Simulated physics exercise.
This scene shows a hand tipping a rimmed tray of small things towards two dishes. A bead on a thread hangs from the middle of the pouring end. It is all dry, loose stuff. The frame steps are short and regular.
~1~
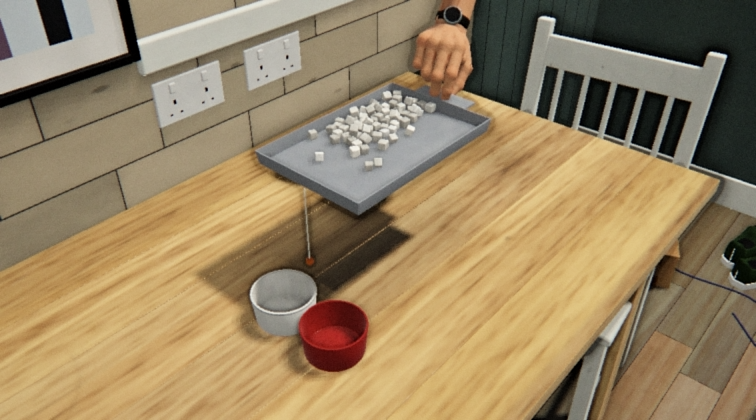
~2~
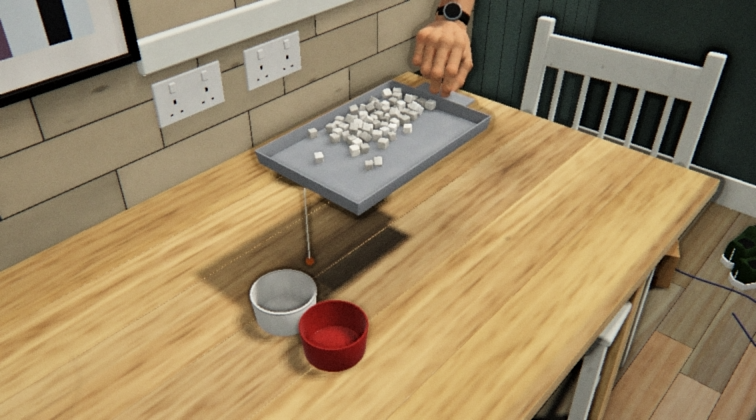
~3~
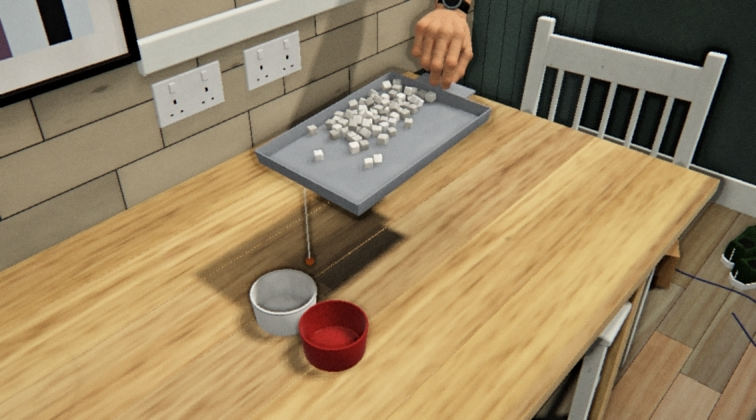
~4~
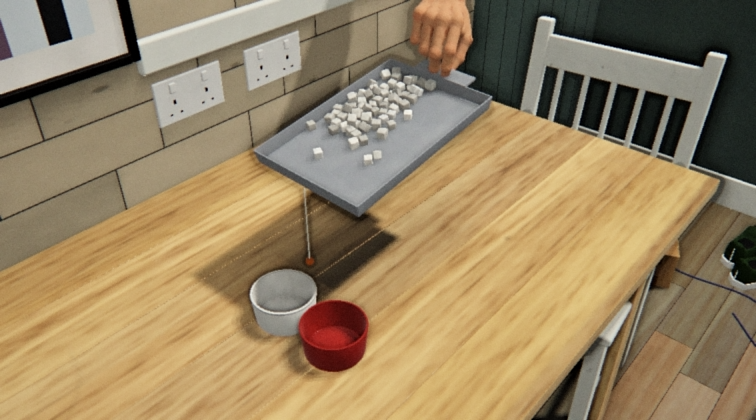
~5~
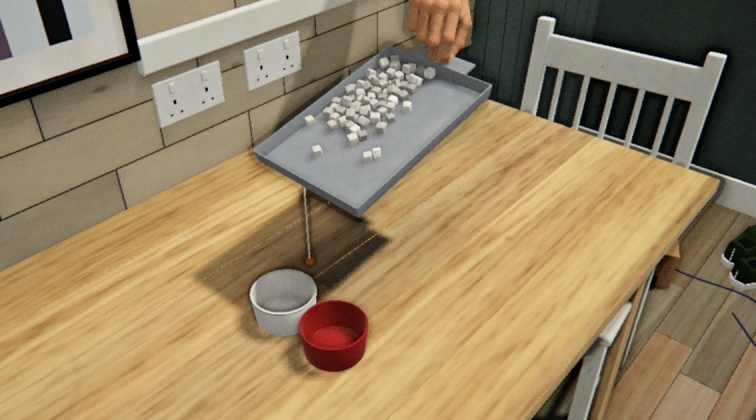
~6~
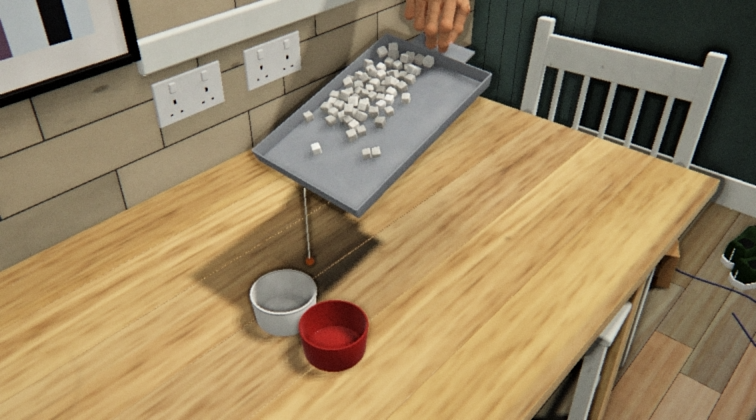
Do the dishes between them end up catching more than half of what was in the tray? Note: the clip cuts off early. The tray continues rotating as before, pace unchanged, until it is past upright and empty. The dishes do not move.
I expect the dishes to end up with the bulk of the load.
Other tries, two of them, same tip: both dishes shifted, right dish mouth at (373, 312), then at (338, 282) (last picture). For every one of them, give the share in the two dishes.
Roughly 10 % and 0 %.
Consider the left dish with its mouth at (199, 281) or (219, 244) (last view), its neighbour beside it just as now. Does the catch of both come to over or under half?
Result - try one, below the halfway mark; try two, below the halfway mark.
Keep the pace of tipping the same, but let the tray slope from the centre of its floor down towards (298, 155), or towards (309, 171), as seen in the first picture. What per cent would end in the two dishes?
For the first it's near 0 %, for the second near 30 %.
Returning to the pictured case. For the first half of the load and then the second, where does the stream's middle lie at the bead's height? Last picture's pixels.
It goes through near (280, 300) first, then near (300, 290).
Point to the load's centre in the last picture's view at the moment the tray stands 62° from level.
I'd put the middle close to (311, 171).
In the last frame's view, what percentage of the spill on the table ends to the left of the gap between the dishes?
Near 80 per cent.
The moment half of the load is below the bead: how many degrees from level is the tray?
That would be about 120 degrees from level.
Just after the last frame, tray tipped steeply; almost all on the tray; just a few in the left dish; about a tenth in the air.
A moment on, tray tipped past a quarter turn; roughly two thirds on the tray; about a tenth in the right dish; about a tenth in the left dish; roughly a quarter outside both; just a few in the air.
Further on, tray tipped past a quarter turn; roughly a quarter in the right dish; roughly a third in the left dish; roughly a third outside both.
When it is over, tray tipped past a quarter turn; roughly a quarter in the right dish; roughly a third in the left dish; roughly a third outside both.
